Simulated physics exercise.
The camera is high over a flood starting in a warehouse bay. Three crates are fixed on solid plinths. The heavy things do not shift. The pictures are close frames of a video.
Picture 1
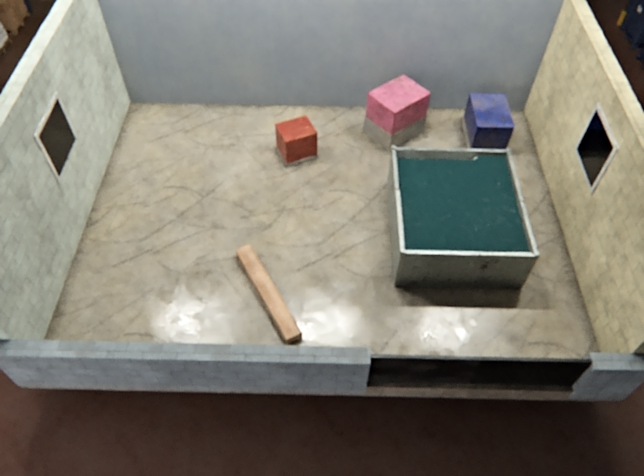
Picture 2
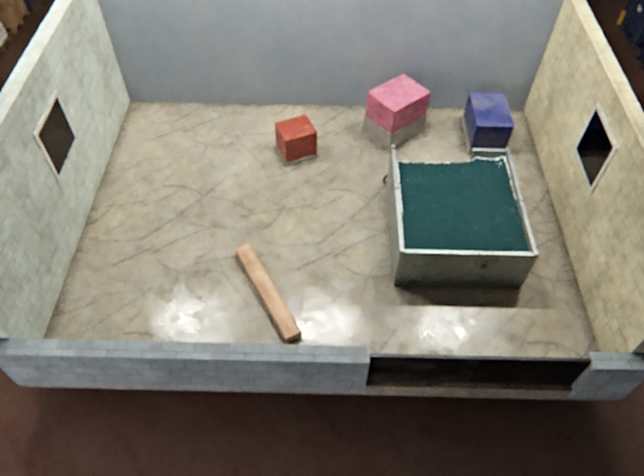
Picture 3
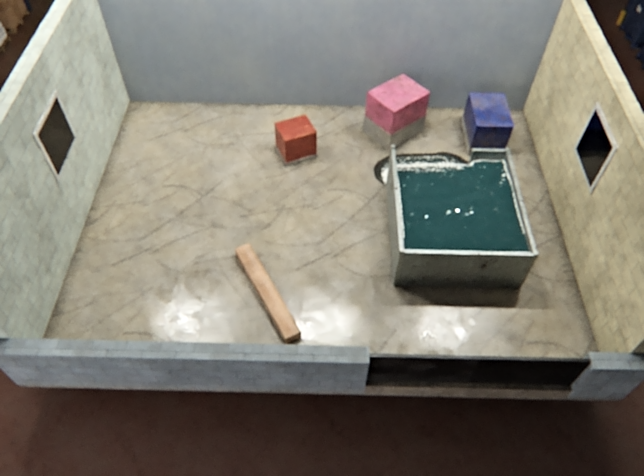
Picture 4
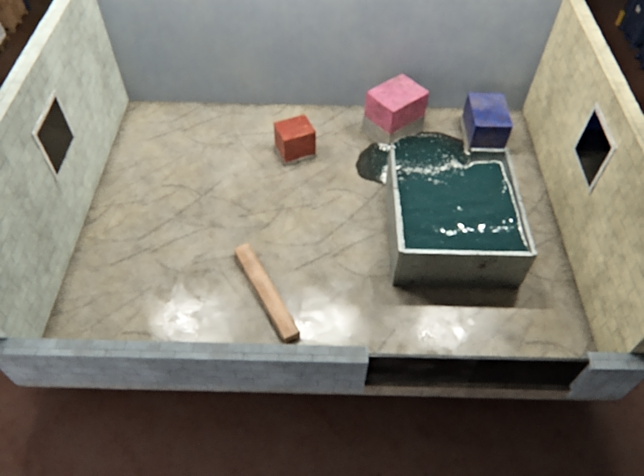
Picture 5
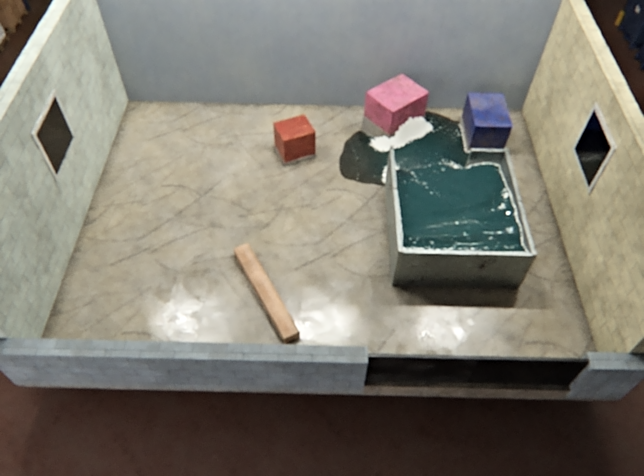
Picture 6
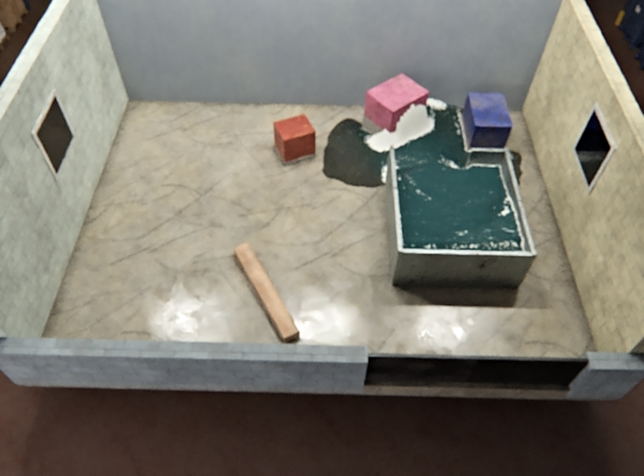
In a walled bay, dark green water pours from a tank's far side and spreads around the pink block.
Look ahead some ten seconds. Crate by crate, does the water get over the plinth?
In the end: The pink crate is soaked; the red crate is soaked; the blue crate is soaked.
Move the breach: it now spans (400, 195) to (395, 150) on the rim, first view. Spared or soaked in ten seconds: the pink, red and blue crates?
In short: Pink escapes it; red takes water; blue stays dry.
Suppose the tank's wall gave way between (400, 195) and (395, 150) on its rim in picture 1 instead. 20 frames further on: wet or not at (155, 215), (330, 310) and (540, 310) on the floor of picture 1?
As listed: Covered, flooded, dry.
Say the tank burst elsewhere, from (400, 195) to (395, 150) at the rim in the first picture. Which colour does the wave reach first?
First comes the crate marked red.
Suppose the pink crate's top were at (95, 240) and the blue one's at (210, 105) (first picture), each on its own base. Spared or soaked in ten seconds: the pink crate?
Then: The pink crate stays dry.
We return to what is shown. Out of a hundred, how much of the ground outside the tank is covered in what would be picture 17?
Some 25 per cent.
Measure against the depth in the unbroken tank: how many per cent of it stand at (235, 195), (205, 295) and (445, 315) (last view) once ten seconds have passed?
About 8, 10 and 6 per cent.
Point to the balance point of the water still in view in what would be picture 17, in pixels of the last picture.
Near (421, 177).
A moment on, water covers 15 % of the floor; the pink crate water round its plinth, the red crate water round its plinth, the blue crate water round its plinth.
Next, water covers 25 % of the floor; the pink crate water round its plinth, the red crate water round its plinth, the blue crate water round its plinth.
Then, water covers 50 % of the floor; the pink crate water round its plinth, the red crate water round its plinth, the blue crate water round its plinth.
Later, water covers 85 % of the floor; the pink crate water round its plinth, the red crate water round its plinth, the blue crate water round its plinth.
In the end, water covers 95 % of the floor; the pink crate was topped, the red crate was topped, the blue crate was topped.
